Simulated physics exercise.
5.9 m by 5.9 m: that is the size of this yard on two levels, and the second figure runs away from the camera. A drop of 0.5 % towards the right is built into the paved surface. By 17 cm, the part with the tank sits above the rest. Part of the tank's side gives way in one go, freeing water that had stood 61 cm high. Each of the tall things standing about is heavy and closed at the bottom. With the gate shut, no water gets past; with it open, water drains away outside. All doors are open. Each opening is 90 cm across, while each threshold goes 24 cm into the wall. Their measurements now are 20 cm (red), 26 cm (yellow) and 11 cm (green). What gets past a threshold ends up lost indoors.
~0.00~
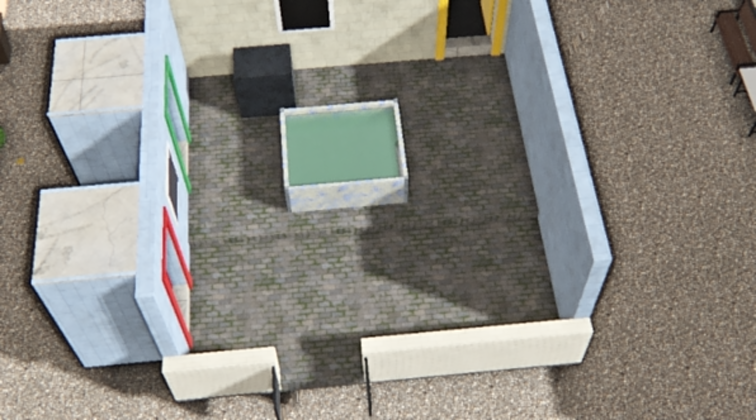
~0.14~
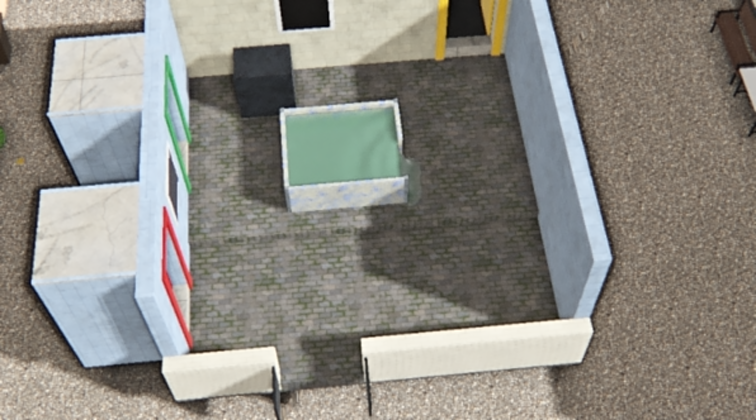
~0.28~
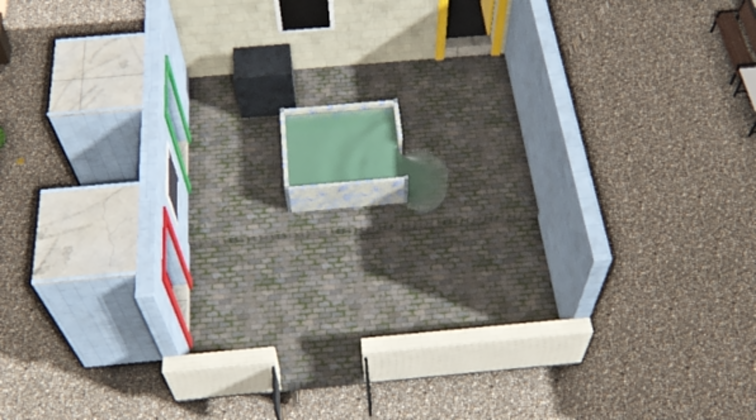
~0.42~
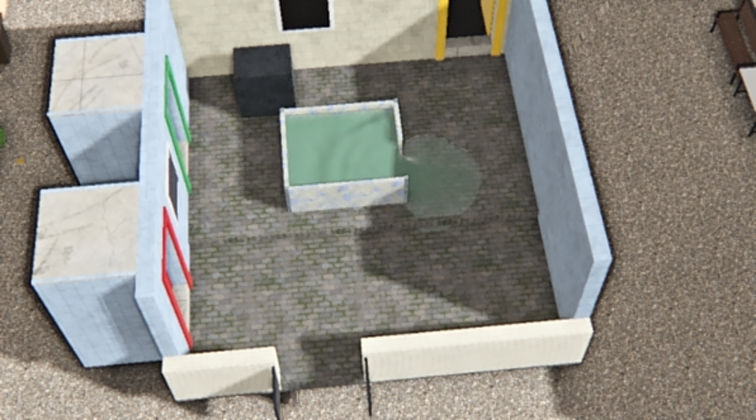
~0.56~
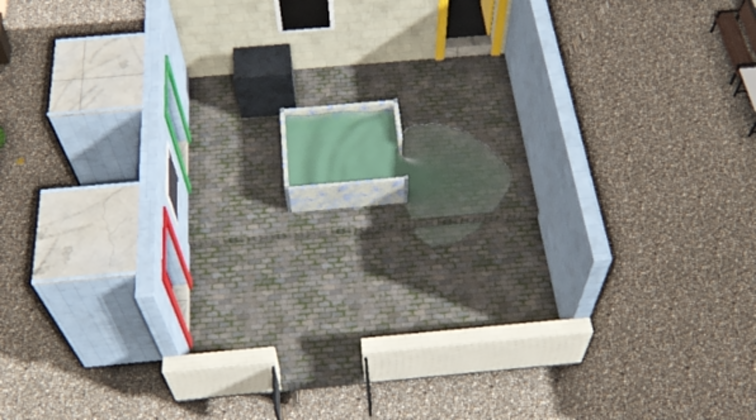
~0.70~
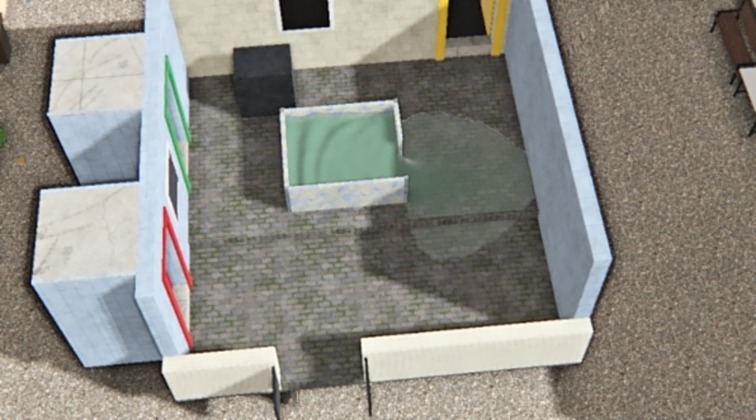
To begin with, greenish water lies still in a pale-walled tank on the paved floor of a walled yard. Then water bursts through the tank's right side and spreads rightward in a widening, see-through sheet, while ripples cross the surface inside and the paving on the left stays dry.
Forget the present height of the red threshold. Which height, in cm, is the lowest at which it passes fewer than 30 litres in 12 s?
Close to 5.5 cm.
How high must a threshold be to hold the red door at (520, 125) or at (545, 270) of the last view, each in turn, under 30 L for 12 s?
In turn: Roughly 14.0 cm, roughly 9.5 cm.
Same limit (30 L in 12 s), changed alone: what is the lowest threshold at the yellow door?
At yellow, about 12.0 cm.
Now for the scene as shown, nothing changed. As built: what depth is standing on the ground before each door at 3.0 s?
Door depths (cm): Red = 0, yellow = 17, green = 0.
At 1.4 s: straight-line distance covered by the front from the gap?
Reach: Approx. 3.0 m.
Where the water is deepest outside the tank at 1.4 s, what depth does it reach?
Max depth: Around 32 cm.
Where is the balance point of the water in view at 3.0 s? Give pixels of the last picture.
The water is centred near (417, 185).
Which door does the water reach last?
The last one is the green door.
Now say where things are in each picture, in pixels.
In the first frame, still water, 61 cm deep, in the tank at (343, 147); the red door at (178, 285) is dry.
In the second frame, the front is at (418, 189), 0.3 m from the gap at (401, 175); 0.2 m2 of floor is wet, 61 cm left at the back.
In the third frame, the gap is at (401, 175), the front 0.7 m out at (444, 178); the back of the tank holds 61 cm.
In the fourth frame, water pours out at (401, 175) and has run 1.3 m, to (477, 184); about 6 cm deep outside, 61 cm at the back.
In the fifth frame, the front is at (507, 179), 1.8 m from the gap at (401, 175); 2.7 m2 of floor is wet, 59 cm left at the back.
In the sixth frame, the gap is at (401, 175), the front 2.2 m out at (534, 191); the back of the tank holds 53 cm; the red door at (178, 285), 4.2 m from the gap, is still 4.0 m from the nearest water.
After 1.4 s water covers 20 % of the floor, deepest (32 cm) near (410, 187); it has not reached the red door.
After 3.0 s water covers 30 % of the floor, deepest (30 cm) near (555, 333); it has not reached the red door.
After 12.0 s water covers 95 % of the floor, deepest (8 cm) near (277, 240); 7 cm at the red door, 0 litres in over its 20 cm threshold.
At the red door as built, the water arrived by 5.1 s and peaked near 10 cm at 8.0 s.
With a threshold of 4.5 cm, 50 litres would have come in within the 12 s; with 6.5 cm, 15 litres. So under 30 litres takes about 5.5 cm.
